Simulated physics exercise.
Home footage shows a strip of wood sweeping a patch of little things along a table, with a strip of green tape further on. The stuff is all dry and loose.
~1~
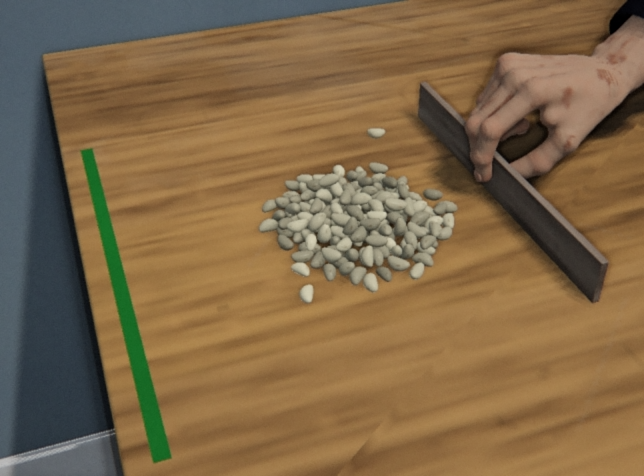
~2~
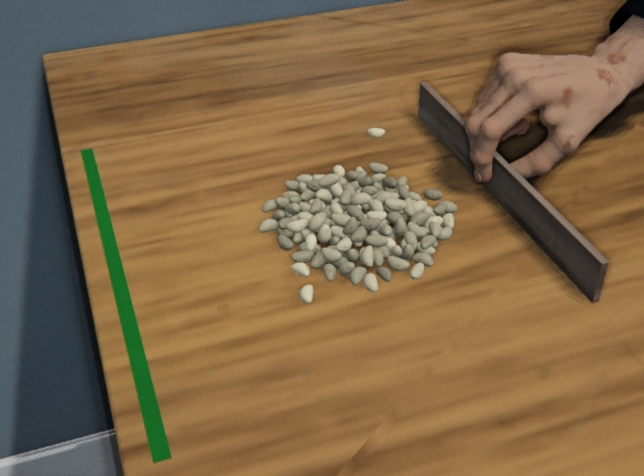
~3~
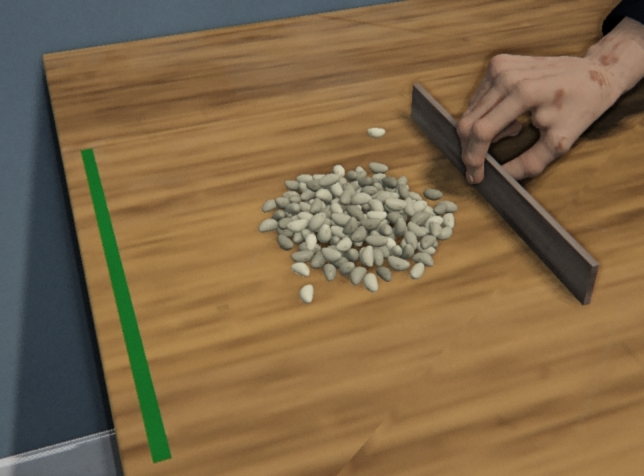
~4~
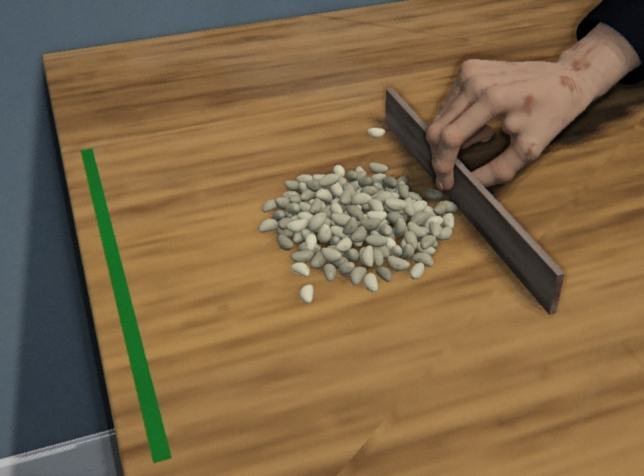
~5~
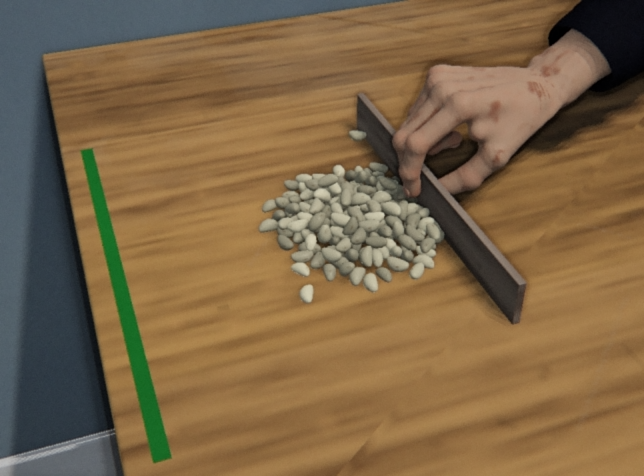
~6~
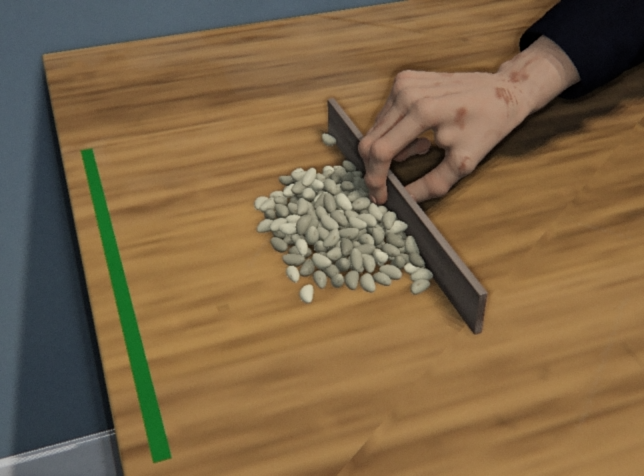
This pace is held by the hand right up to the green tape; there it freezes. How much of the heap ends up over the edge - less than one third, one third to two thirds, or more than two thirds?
More than two thirds.
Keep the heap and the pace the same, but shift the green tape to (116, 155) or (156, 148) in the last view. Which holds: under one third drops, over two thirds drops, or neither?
Try 1 - the middle third; try 2 - under a third.
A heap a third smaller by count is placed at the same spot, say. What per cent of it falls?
Around 90 percent.
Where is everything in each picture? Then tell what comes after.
The first picture shows strip of wood at (584, 264), at rest; green tape at (89, 160), right by the edge; edge at (86, 285); the heap at (359, 218), white beans.
The second picture shows strip of wood at (584, 264), at rest.
The third picture shows strip of wood at (575, 266); the heap at (359, 218).
The fourth picture shows strip of wood at (541, 275).
The fifth picture shows strip of wood at (505, 284); the heap at (356, 219), a small part pushed along.
The sixth picture shows strip of wood at (467, 294); green tape at (89, 160); edge at (86, 285); the heap at (338, 222), most pushed along.
Soon, strip of wood still moving, near (249, 210); heap all on the table, its front near (127, 273).
A while on, strip of wood stopped at the green tape; heap most over the edge.
Finally, strip of wood stopped at the green tape; heap most over the edge.
